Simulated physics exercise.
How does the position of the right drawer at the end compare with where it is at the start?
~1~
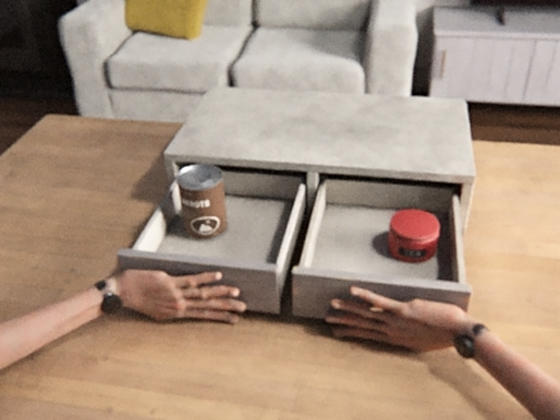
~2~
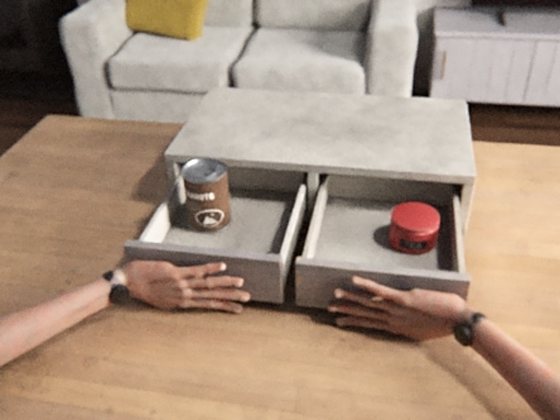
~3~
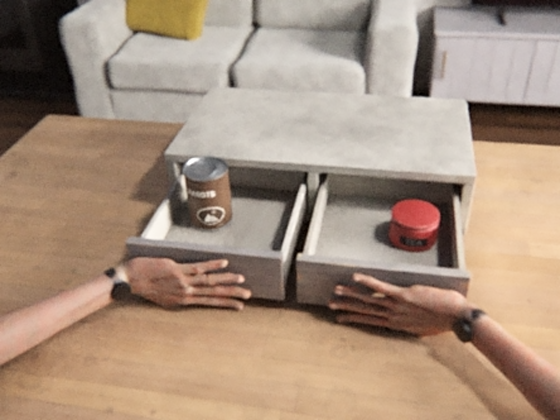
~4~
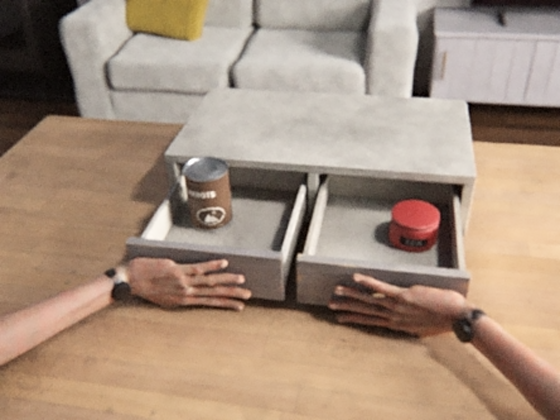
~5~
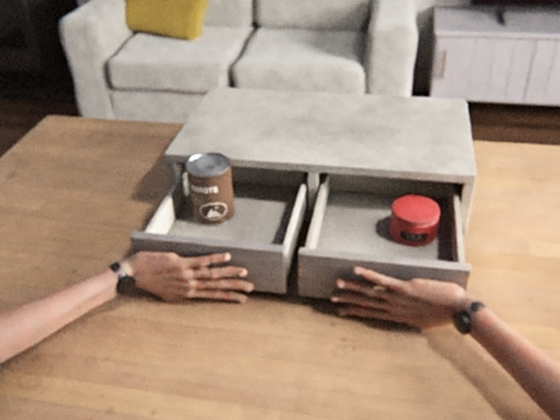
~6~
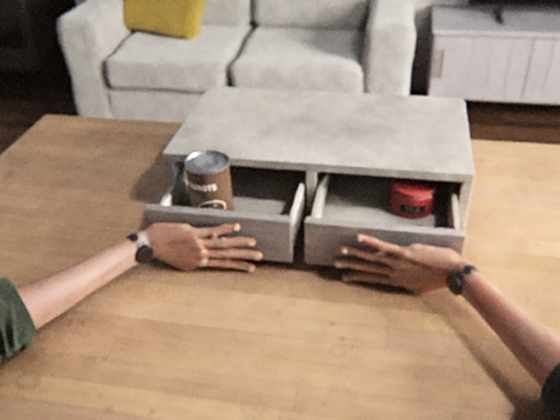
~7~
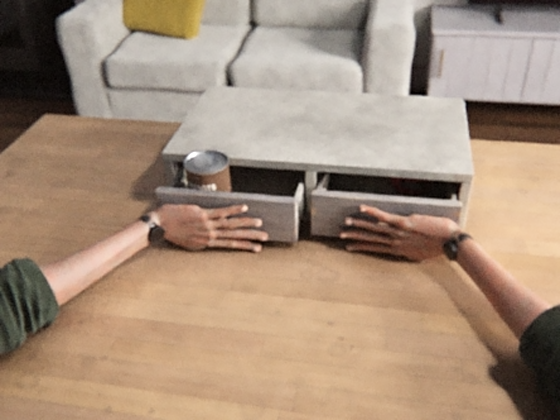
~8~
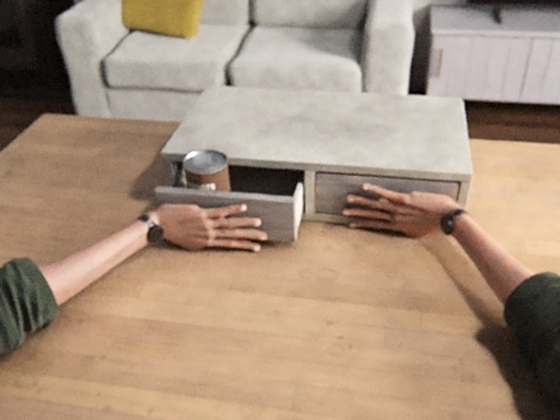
At the start the right drawer is pulled well out toward the viewer, with the red jar in view inside it. By the end it has been pushed back all the way into the grey chest and is shut.
